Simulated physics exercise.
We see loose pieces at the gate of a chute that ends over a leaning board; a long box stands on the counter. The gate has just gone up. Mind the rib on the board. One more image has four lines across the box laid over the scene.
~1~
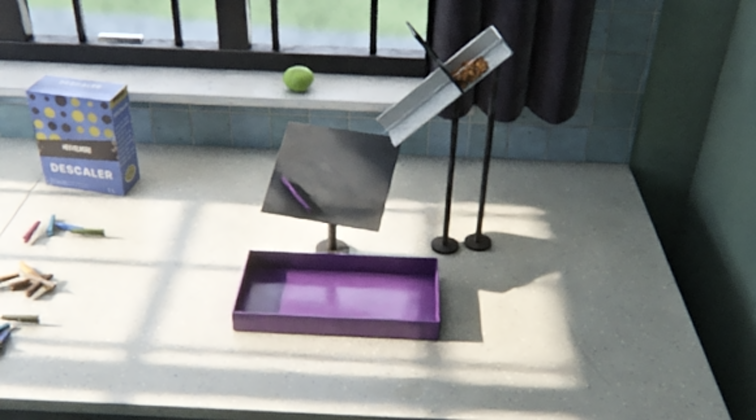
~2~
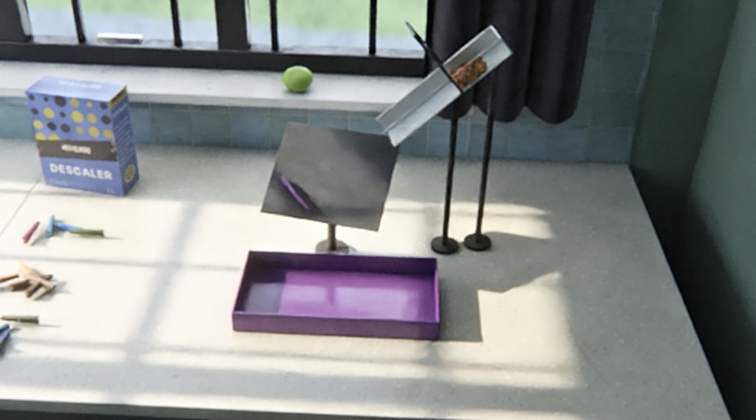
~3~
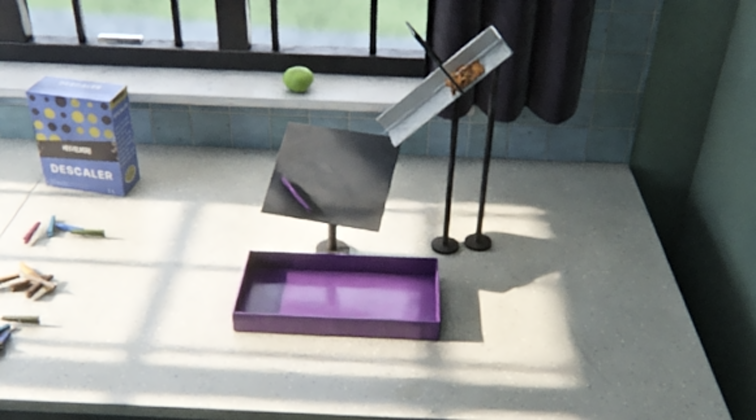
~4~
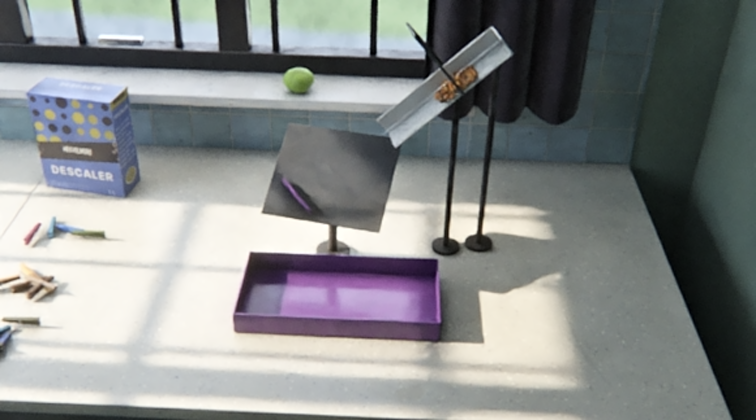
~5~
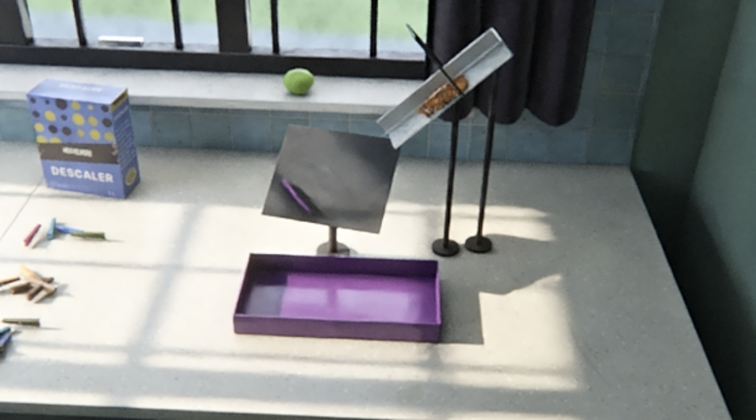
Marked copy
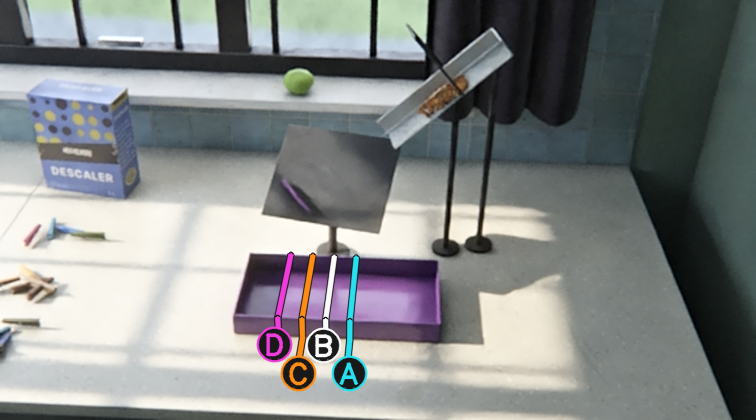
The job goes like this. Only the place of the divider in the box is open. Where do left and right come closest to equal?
The answer is line C.
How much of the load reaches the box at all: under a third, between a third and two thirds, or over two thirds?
About that: Over two thirds.
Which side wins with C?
More lands on the right.
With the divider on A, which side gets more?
The left side.
On the marked copy, line A crosses the front rim at (349, 320); line B crosses the front rim at (325, 319); line C crosses the front rim at (302, 318); line D crosses the front rim at (277, 317).
With A, of what is caught, all on the left of the divider, none on the right.
With B, of what is caught, nearly all on the left of the divider, a stray few on the right.
With C, of what is caught, about a third on the left of the divider, about two thirds on the right.
With D, of what is caught, a small part on the left of the divider, nearly all on the right.
